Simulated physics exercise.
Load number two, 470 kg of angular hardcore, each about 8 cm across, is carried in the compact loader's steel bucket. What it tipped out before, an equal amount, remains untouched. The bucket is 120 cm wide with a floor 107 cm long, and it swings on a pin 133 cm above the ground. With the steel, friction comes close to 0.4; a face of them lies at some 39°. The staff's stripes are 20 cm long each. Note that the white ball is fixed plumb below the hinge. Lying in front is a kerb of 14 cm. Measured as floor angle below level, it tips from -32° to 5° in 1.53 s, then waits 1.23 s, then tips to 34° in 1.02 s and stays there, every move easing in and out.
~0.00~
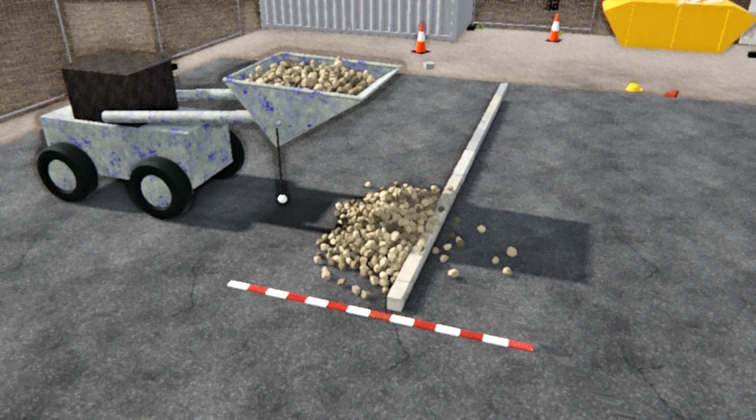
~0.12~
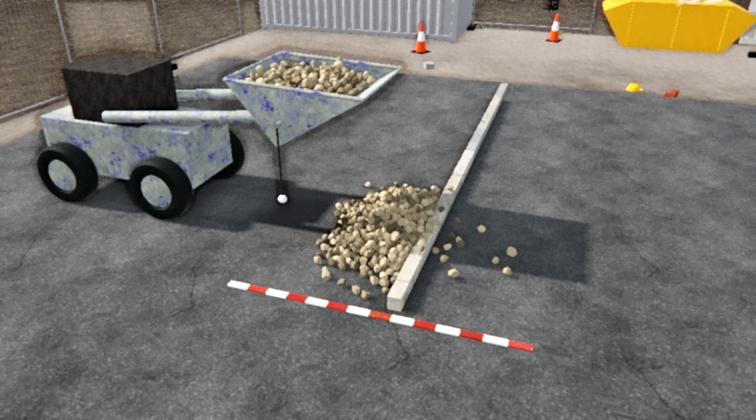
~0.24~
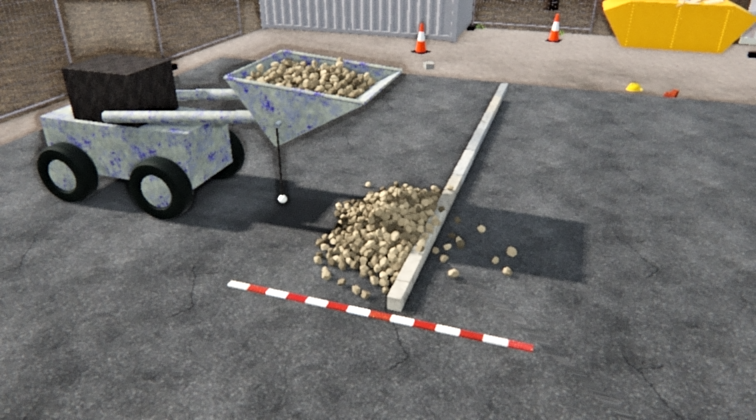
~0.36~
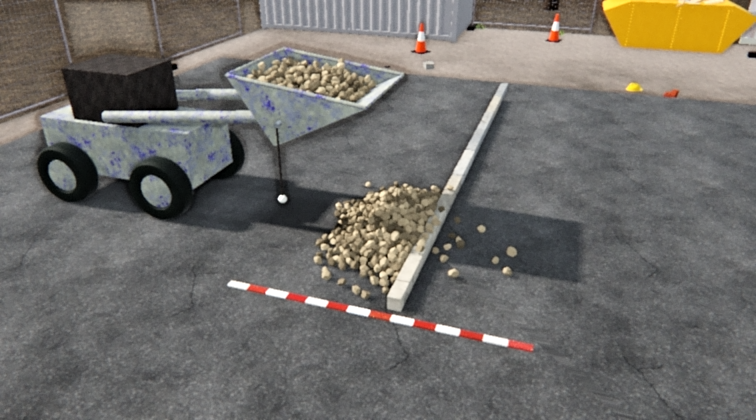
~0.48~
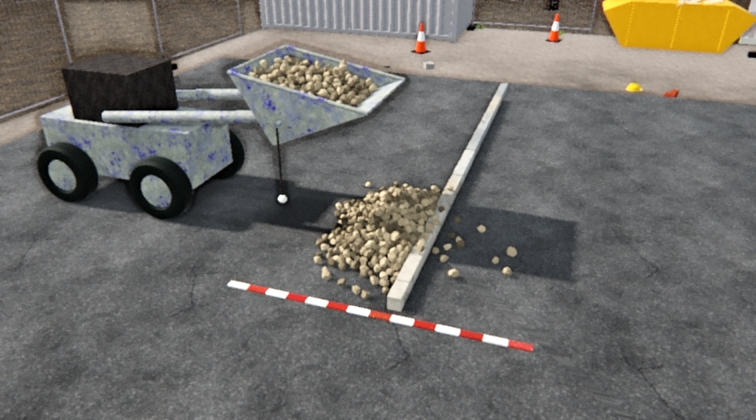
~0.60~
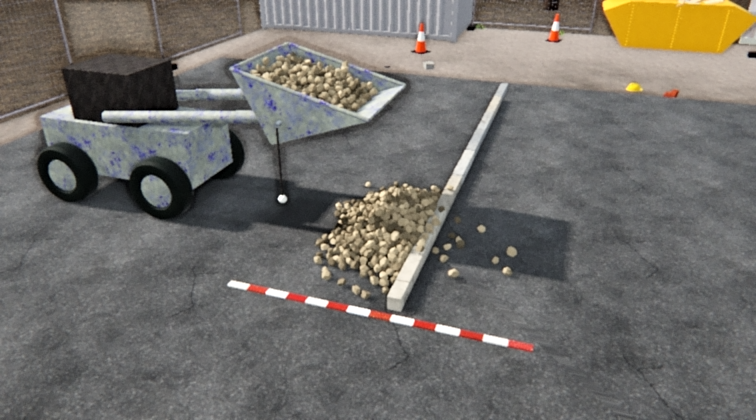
The video shows a small wheeled loader holding a bucket of pale stones above a stone pile against a kerb; the bucket is nearly still at first, then its front edge tilts slightly downward while the stones stay inside.
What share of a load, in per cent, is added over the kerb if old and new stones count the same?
I would say 16 percent.
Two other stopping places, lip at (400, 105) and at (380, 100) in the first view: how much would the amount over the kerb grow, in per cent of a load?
First place about 65 %, second about 35 %.
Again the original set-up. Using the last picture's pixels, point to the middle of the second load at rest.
(397, 211).
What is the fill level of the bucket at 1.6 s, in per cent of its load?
It holds some 100 per cent.
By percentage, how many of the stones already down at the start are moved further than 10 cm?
Estimate: 5 %, roughly.
After 1.1 s the floor is at -1°; in per cent of one load, 100 in the bucket, 98 on this side of the kerb, 2 over the kerb; the foremost stones are at (477, 253).
After 1.6 s the floor is at 5°; in per cent of one load, 100 in the bucket, 98 on this side of the kerb, 2 over the kerb; the foremost stones are at (477, 253).
After 4.2 s the floor is at 34°; in per cent of one load, 38 in the bucket, 159 on this side of the kerb, 3 over the kerb; the foremost stones are at (477, 253).
After 7.0 s the floor is at 34°; in per cent of one load, 0 in the bucket, 182 on this side of the kerb, 18 over the kerb; the foremost stones are at (506, 253). Net gain over the kerb, 16.
